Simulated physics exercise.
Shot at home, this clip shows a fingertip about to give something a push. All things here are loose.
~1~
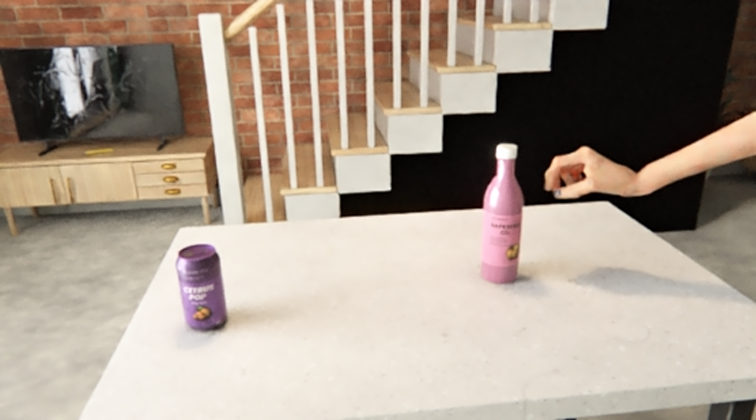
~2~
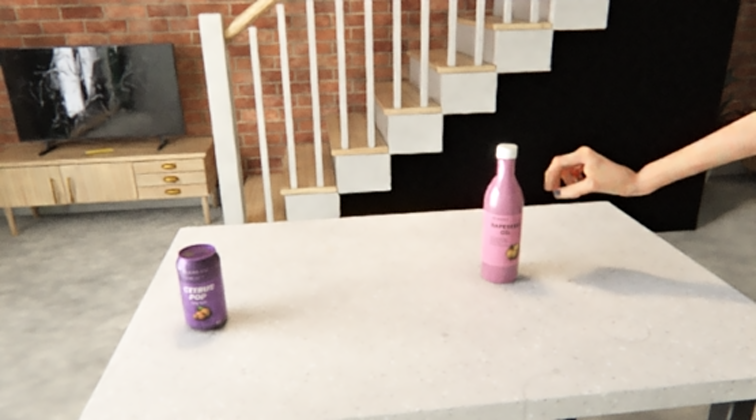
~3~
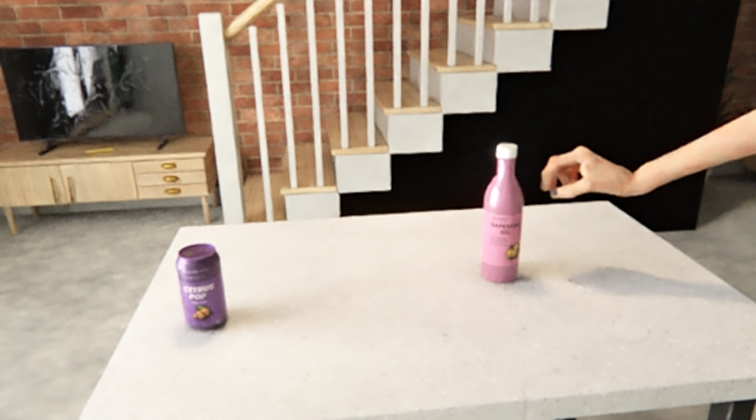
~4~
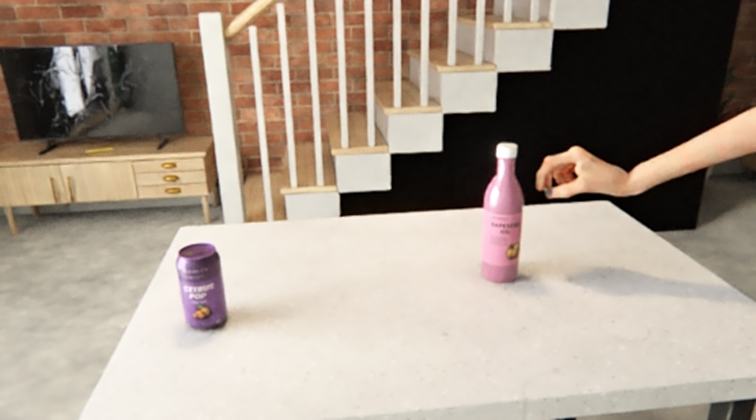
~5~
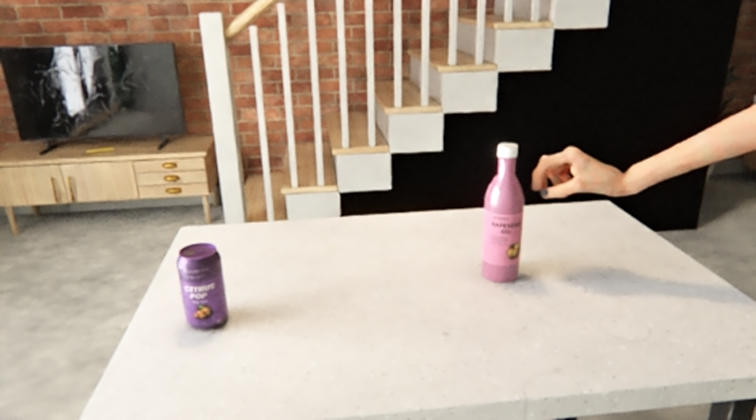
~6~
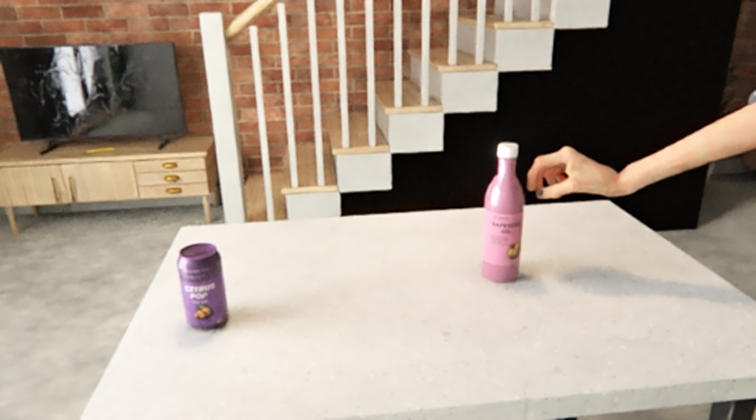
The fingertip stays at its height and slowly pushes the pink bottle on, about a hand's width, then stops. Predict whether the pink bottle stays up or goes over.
It is overturned.
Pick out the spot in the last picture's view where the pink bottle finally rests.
Near (402, 265).
Then, 0.70 s later than the last frame, pink bottle tilted by 26° near (472, 213).
Then, 1.00 s later than the last frame, pink bottle on its side near (411, 262).
When it is over, lying over on the table, pink bottle. End places, in pixels of the last picture, pink bottle near (402, 265).
